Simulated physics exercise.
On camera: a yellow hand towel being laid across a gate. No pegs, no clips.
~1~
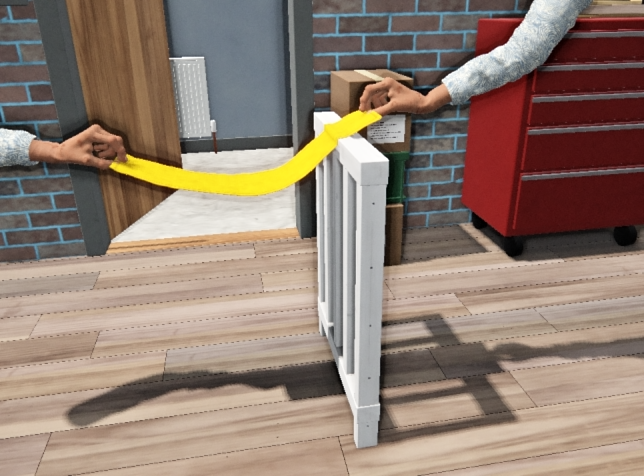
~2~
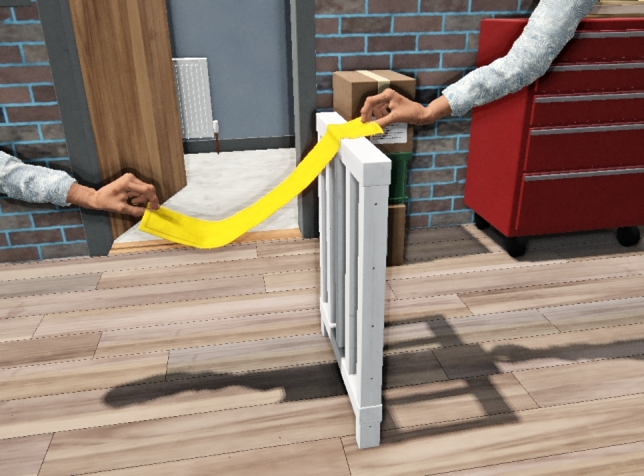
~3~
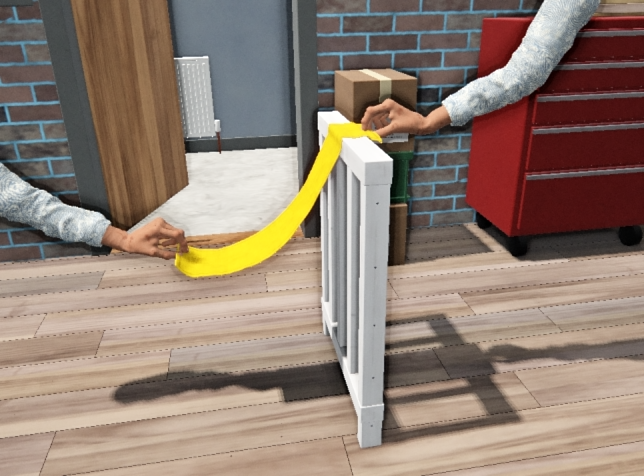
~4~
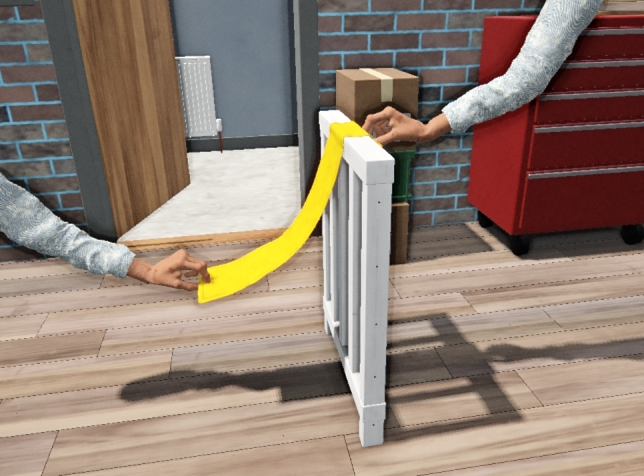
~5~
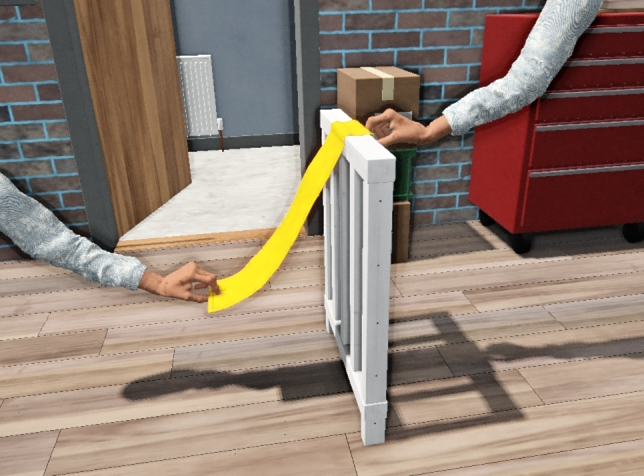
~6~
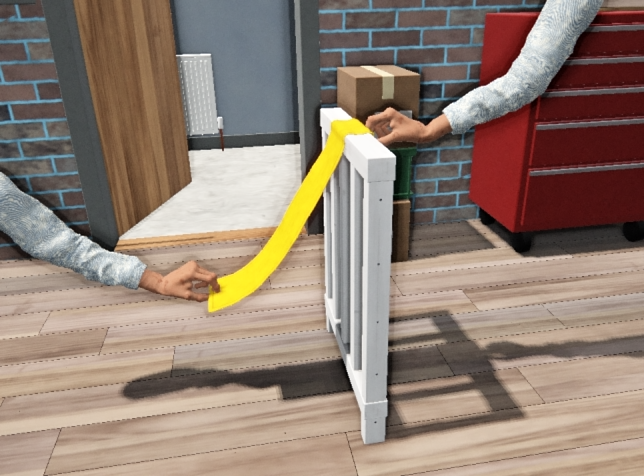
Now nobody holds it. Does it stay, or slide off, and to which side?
In the end the yellow hand towel drops leftwards.
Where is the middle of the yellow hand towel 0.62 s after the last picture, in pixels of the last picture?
Near (305, 379).
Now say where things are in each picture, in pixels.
The first frame shows left end (115, 170); right end (377, 121); top of the gate (375, 166).
The second frame shows left end (144, 231); right end (378, 133).
The third frame shows left end (179, 270); right end (377, 141); top of the gate (379, 166).
The fourth frame shows left end (205, 303); right end (378, 145).
The fifth frame shows left end (214, 312); right end (379, 147).
The sixth frame shows left end (215, 311); right end (379, 146); far more of it on the left.
Then, 0.20 s on from there, hand towel sliding left.
Then, 0.40 s on from there, hand towel clear of the top and falling near (305, 341).
Then, 0.62 s on from there, hand towel in a heap on the floor near (305, 379).
In the end, hand towel in a heap on the floor near (305, 379). The yellow hand towel slips off to the left.
